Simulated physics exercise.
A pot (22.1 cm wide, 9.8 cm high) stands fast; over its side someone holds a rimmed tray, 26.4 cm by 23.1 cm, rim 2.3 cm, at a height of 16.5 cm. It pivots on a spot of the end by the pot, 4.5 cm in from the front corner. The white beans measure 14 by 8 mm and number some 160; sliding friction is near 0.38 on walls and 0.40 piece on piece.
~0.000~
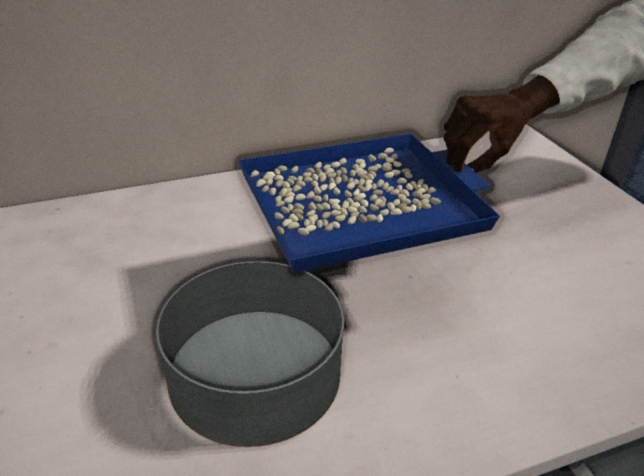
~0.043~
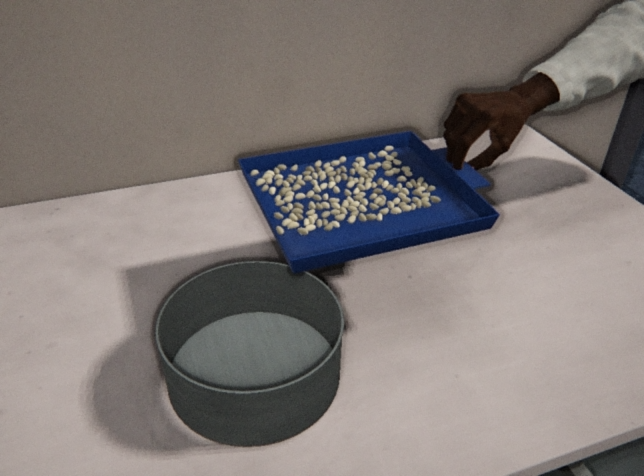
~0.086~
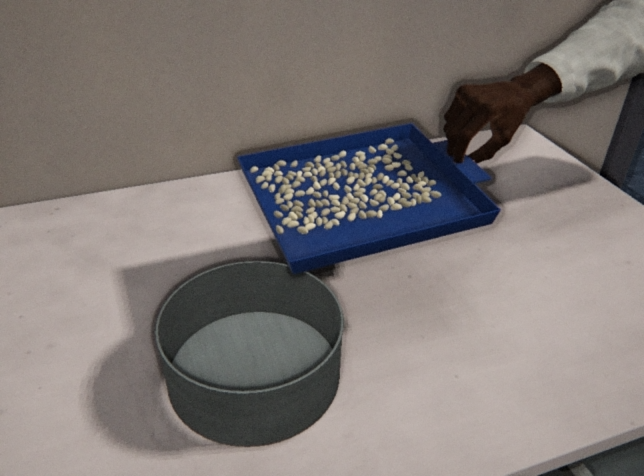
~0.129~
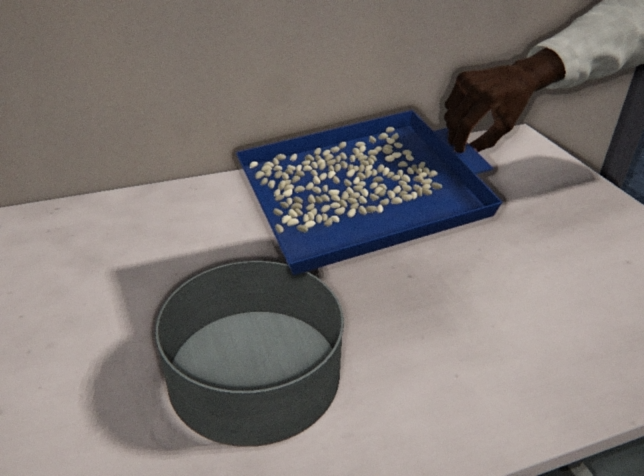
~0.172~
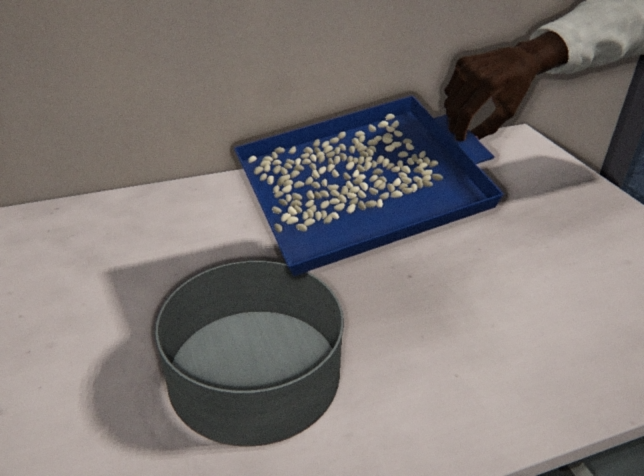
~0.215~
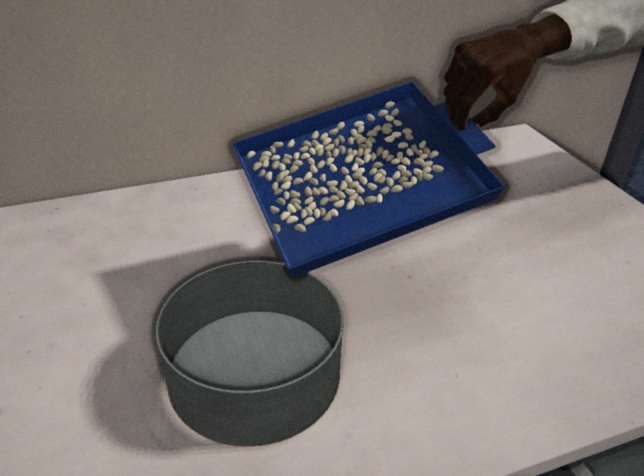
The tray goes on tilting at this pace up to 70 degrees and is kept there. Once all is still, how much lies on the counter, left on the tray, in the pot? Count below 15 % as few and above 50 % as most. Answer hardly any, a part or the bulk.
On the counter: Hardly any; left on the tray: A part; in the pot: The bulk.
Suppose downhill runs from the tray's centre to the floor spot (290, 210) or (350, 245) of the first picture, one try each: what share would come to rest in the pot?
Some 10 and 55 per cent.
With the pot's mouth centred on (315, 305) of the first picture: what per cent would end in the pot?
Some 65 per cent.
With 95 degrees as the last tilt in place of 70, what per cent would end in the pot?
In that case some 95 per cent.
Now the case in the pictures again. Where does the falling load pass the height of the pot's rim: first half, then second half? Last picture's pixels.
First near (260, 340), later near (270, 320).
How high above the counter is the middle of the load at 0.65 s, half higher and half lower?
Some 20 cm.
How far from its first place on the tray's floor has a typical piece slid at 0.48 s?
Some 5 cm.
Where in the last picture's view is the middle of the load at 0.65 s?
At about (292, 235).
Then, at 0.48 s, tilt 43 degrees; the tray holds 100 %, the pot 0 %.
Then, at 0.65 s, tilt 61 degrees; the tray holds 100 %, the pot 0 %.
After 0.95 s, tilt 70 degrees; the tray holds 50 %, the pot 50 %.
By 2.3 s all is still; counter 0 %, tray 30 %, pot 70 %.
